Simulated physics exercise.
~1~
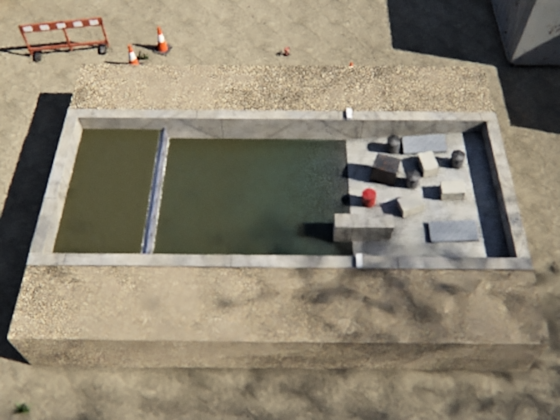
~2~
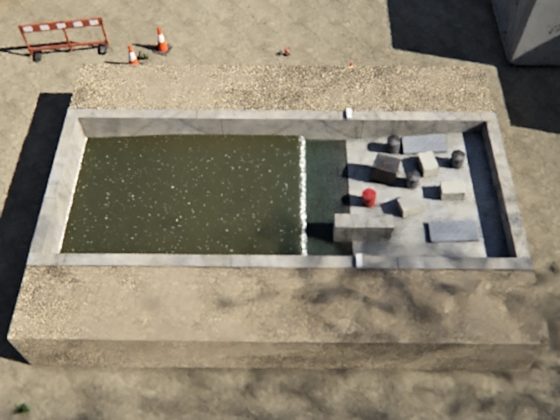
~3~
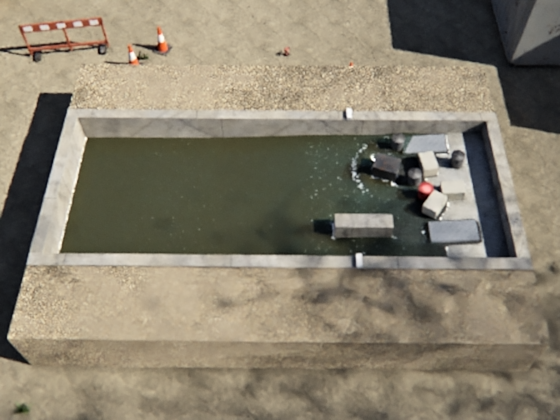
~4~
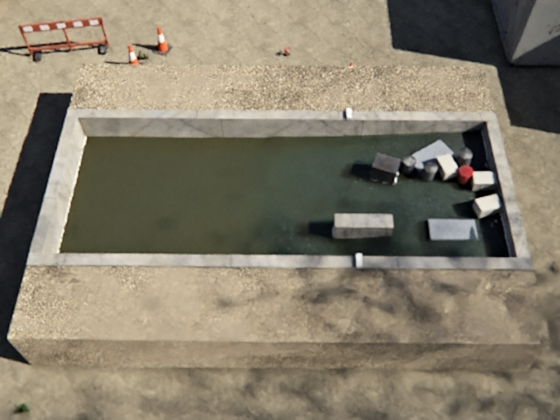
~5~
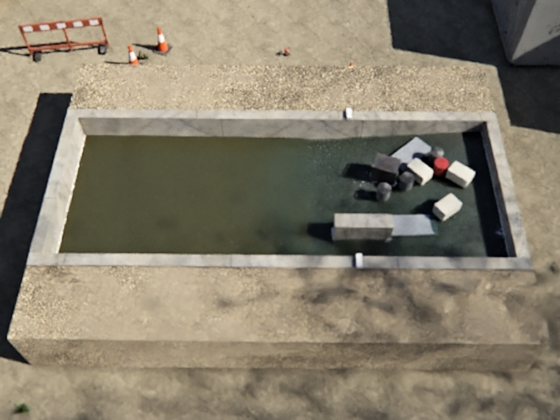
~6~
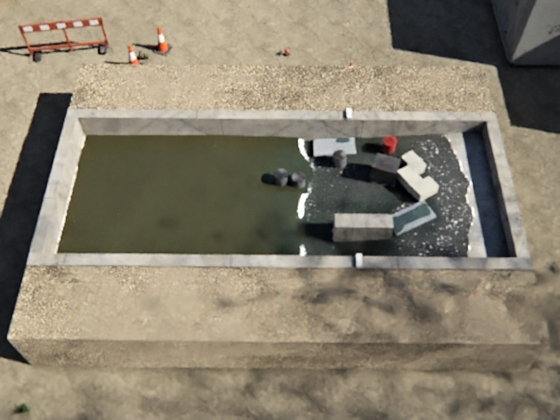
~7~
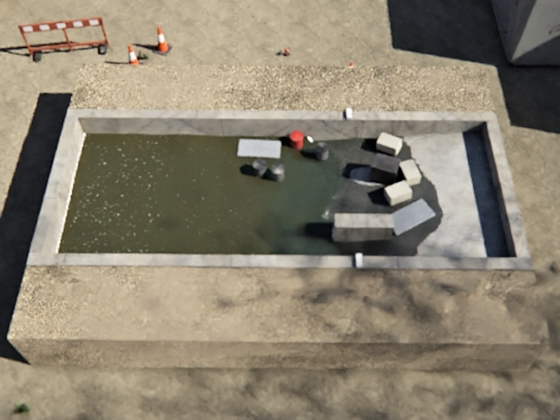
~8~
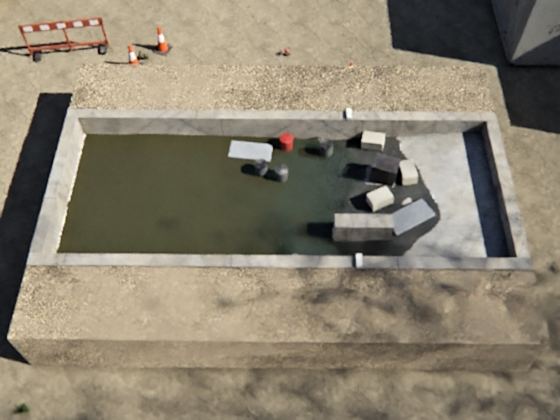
In a walled concrete ramp, a board at the left vanished and murky water surged right over the dry slope, shoving blocks and pails along, then drained back left, leaving the red pail floating near midway and pale blocks toward the right.
